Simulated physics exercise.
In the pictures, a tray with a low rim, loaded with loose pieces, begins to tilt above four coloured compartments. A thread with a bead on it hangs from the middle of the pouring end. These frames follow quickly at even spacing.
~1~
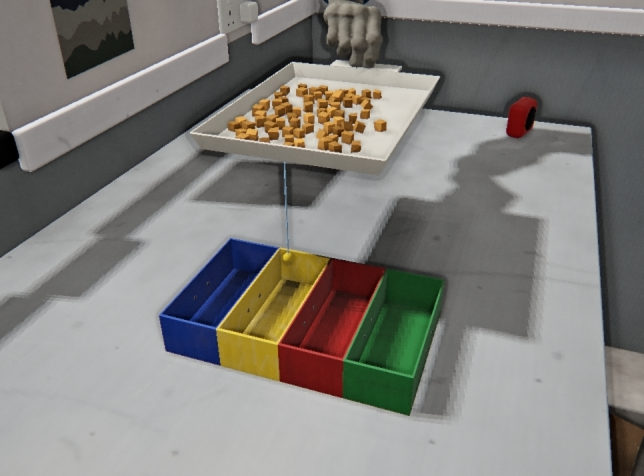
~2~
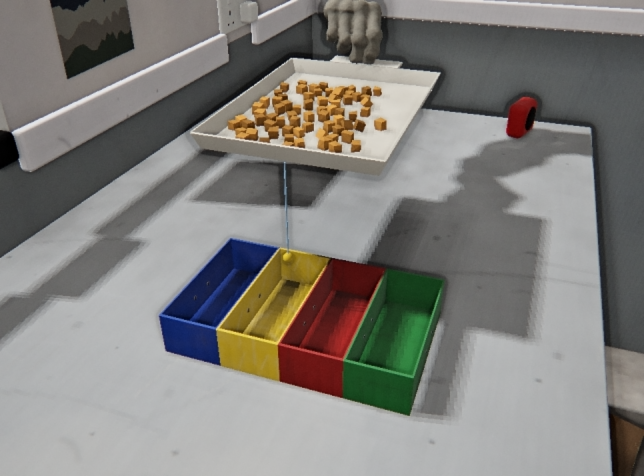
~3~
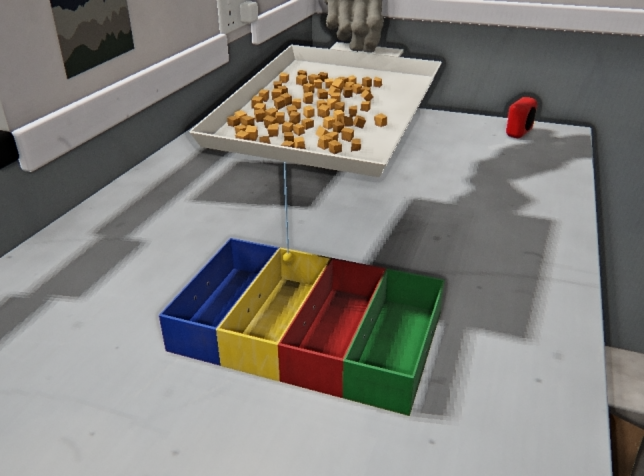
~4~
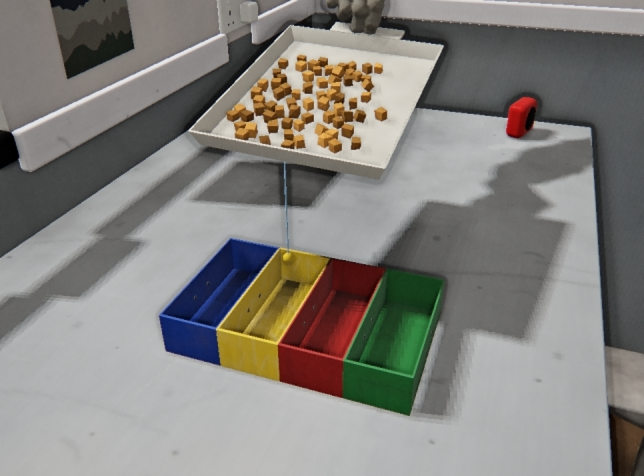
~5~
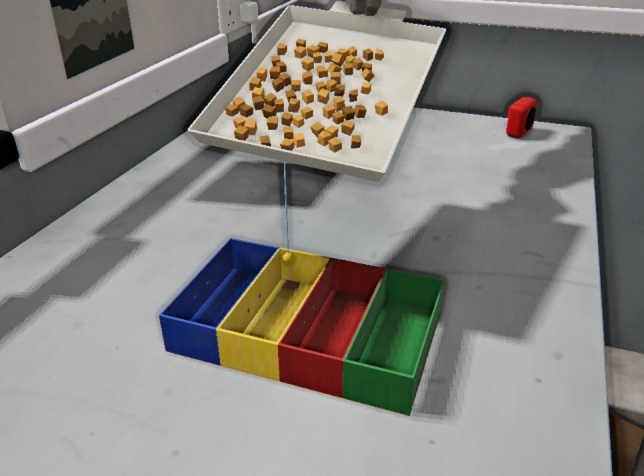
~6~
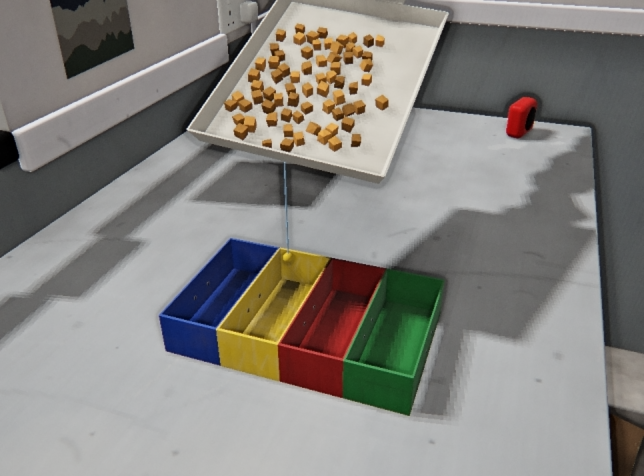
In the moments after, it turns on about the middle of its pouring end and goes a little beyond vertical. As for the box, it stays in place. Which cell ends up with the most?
The red cell.
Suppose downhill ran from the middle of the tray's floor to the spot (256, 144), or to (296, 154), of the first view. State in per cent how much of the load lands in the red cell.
0 % and 30 %.
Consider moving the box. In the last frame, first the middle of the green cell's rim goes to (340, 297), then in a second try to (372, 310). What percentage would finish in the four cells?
80 and 100 in a hundred, in turn.
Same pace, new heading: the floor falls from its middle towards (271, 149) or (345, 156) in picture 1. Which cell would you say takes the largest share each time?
Try 1 - the cell in blue. Try 2 - that red cell.
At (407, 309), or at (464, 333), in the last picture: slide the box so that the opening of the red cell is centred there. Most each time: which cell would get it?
The yellow one first, the blue cell second.
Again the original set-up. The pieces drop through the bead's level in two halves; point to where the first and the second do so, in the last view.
The first part at (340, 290); the rest at (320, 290).
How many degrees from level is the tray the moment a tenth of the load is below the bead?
Somewhere near 100 degrees, I'd say.
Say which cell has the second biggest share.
Rank two - the yellow one.
Soon, tray tipped steeply; nearly all on the tray; a stray few falling or outside the box.
A while on, tray tipped past a quarter turn; most on the tray; a small part in the blue cell; a small part in the red cell; a stray few in the green cell; a stray few in the yellow cell; a small part falling or outside the box.
Towards the end, tray tipped past a quarter turn; about half in the red cell; about a quarter in the yellow cell; a small part in the green cell; a small part in the blue cell; a stray few falling or outside the box.
Finally, tray tipped past a quarter turn; about half in the red cell; about a quarter in the yellow cell; a small part in the green cell; a small part in the blue cell; a stray few outside the box.
